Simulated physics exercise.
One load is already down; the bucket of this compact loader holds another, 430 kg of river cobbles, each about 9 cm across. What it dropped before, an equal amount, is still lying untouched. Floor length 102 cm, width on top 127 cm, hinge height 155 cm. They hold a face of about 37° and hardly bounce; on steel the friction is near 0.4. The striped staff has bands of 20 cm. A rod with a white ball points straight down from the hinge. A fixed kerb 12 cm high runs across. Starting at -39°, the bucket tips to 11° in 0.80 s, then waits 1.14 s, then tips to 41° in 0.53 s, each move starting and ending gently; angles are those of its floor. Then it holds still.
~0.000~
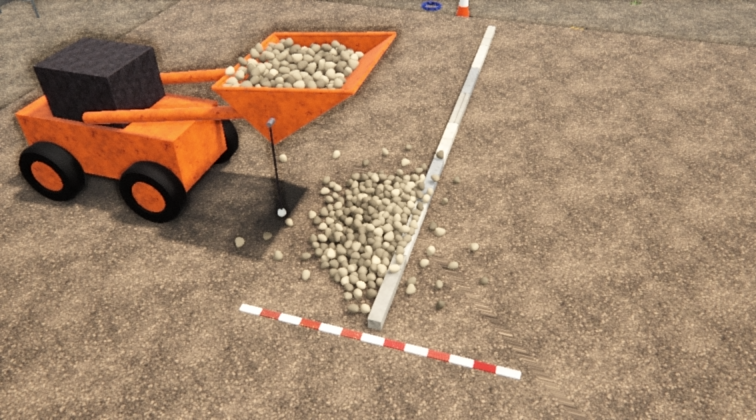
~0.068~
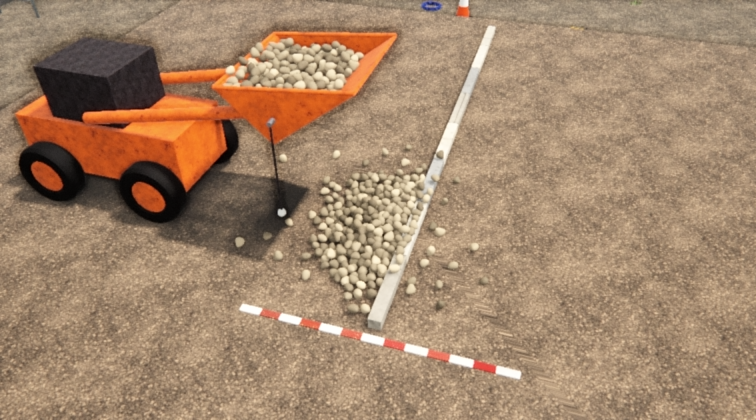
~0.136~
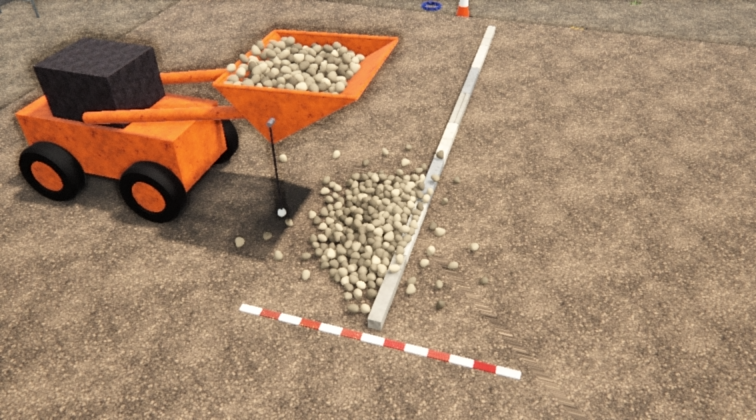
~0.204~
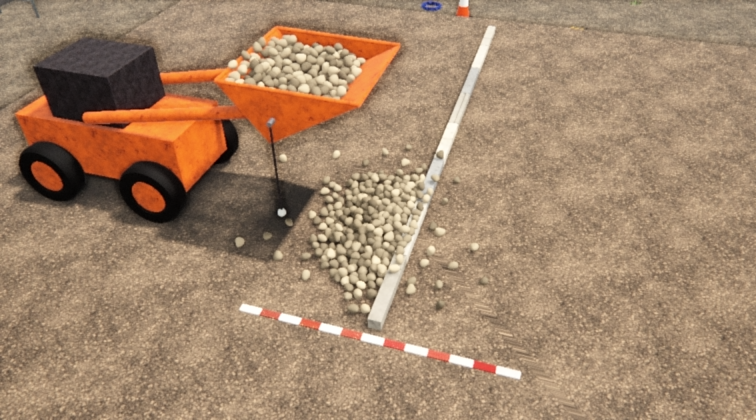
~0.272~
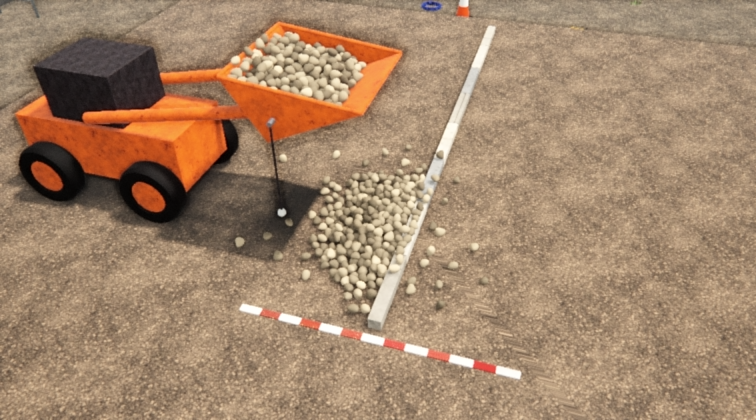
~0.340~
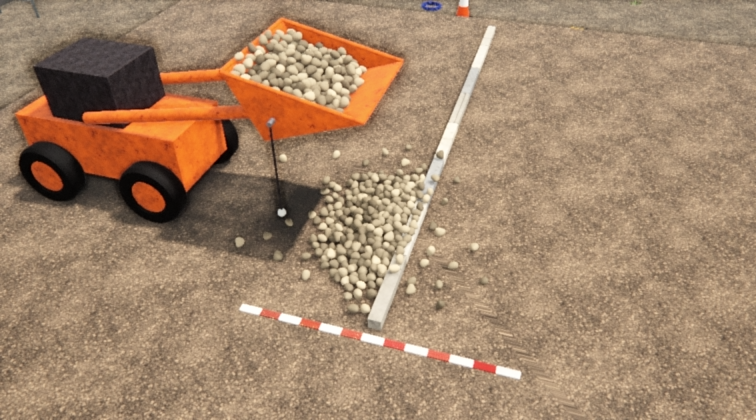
The clip opens on a small orange loader at left, its raised bucket full of pale round stones, beside an earlier heap resting against a long pale kerb. The bucket slowly tilts, its right-hand lip lowering and its back edge rising, while the stones inside shift slightly and the loader and heap stay still.
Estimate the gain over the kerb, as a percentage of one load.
Roughly 46 per cent of a load more.
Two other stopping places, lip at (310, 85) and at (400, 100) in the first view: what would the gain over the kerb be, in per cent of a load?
Near 5 per cent from the first place, 95 from the second.
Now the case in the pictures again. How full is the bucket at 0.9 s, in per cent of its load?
It holds some 100 per cent.
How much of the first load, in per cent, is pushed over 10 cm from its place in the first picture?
Roughly 10 per cent of them.
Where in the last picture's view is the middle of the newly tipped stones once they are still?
Near (411, 221).
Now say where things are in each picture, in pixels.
In the first frame, the bucket is at -39°, its lip at (353, 92); the top of the load is at (291, 54). The earlier load is highest near (377, 218), 26 cm above ground level, 96 % on this side of the kerb, 4 % over the kerb.
The second frame shows lip at (354, 94), floor tilted -38°, highest stones at (291, 53); the stones move at 0.1 m/s on average.
In the third frame, the bucket is at -35°, its lip at (356, 99); the top of the load is at (290, 52); the stones move at 0.2 m/s on average.
The fourth frame shows lip at (359, 105), floor tilted -31°, highest stones at (274, 47); the stones move at 0.3 m/s on average.
In the fifth frame, the bucket is at -26°, its lip at (362, 114); the top of the load is at (275, 43); the stones move at 0.3 m/s on average.
In the sixth frame, the bucket is at -20°, its lip at (364, 123); the top of the load is at (276, 41); the stones move at 0.4 m/s on average.
After 0.6 s the floor is at 3°; in per cent of one load, 100 in the bucket, 96 on this side of the kerb, 4 over the kerb; the foremost stones are at (452, 253).
After 0.9 s the floor is at 11°; in per cent of one load, 100 in the bucket, 96 on this side of the kerb, 4 over the kerb; the foremost stones are at (452, 253).
After 2.9 s the floor is at 41°; in per cent of one load, 9 in the bucket, 165 on this side of the kerb, 27 over the kerb; the foremost stones are at (516, 249).
After 5.7 s the floor is at 41°; in per cent of one load, 0 in the bucket, 150 on this side of the kerb, 50 over the kerb; the foremost stones are at (517, 250). Net gain over the kerb, 46.
